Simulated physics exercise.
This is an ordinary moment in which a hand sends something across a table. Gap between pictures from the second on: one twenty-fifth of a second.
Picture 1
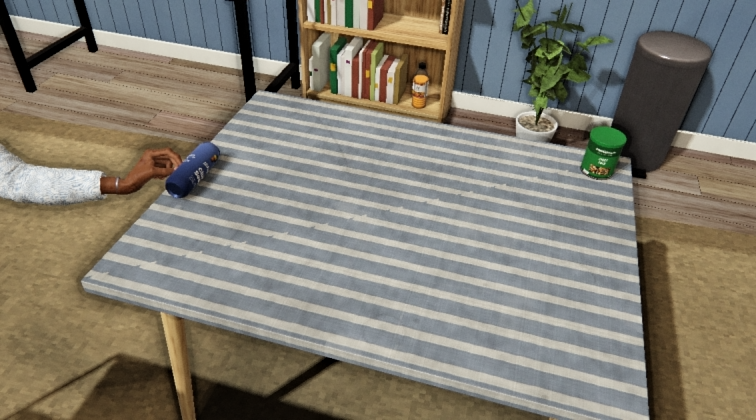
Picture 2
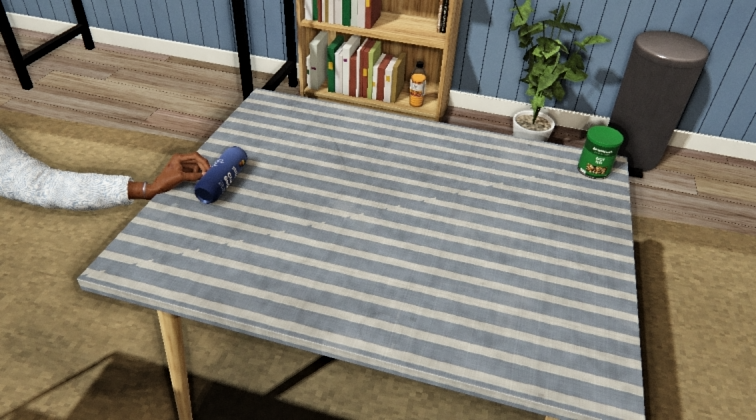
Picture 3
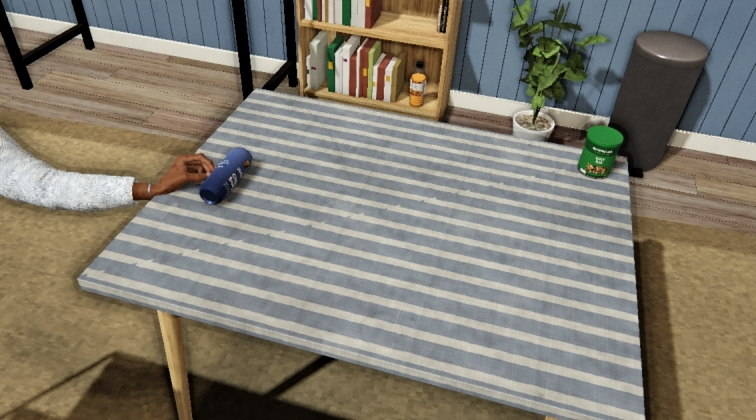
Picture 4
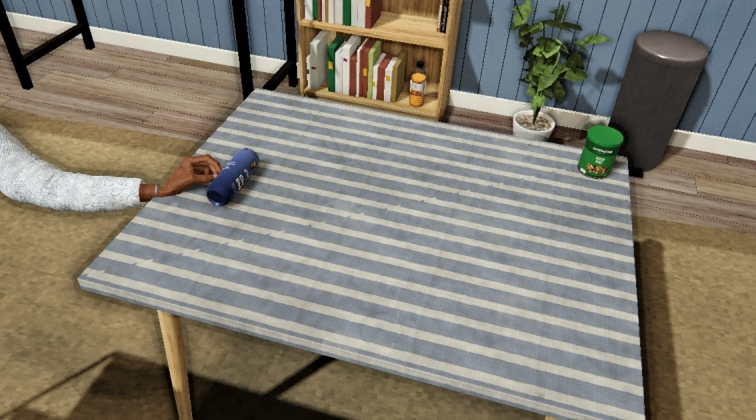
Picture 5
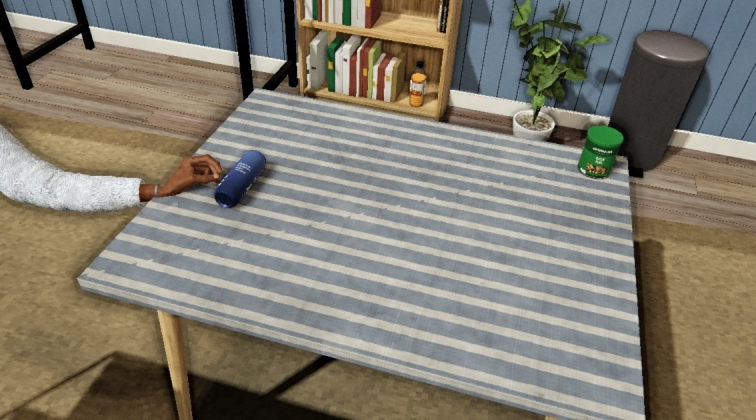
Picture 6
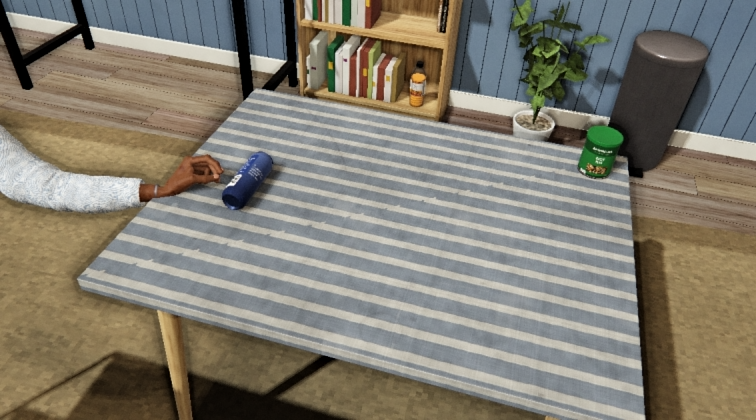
The clip opens with a hand at a blue can lying on its side near the left edge of a striped table, a green container at the far right corner. The hand pushes the can a little to the right, and then the can rolls a short way clear of the fingers while the arm stays extended.
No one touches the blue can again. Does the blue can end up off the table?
No.
Then, 0.10 s later than the last frame, blue can moved about its own width near (266, 184).
Then, 0.30 s later than the last frame, blue can moved well along near (295, 190).
Then, 0.50 s later than the last frame, blue can moved well along near (319, 196).
Then, 0.70 s later than the last frame, blue can moved well along near (335, 199).
When it is over, moved from the start, blue can. End places, in pixels of the last picture, blue can near (345, 201).
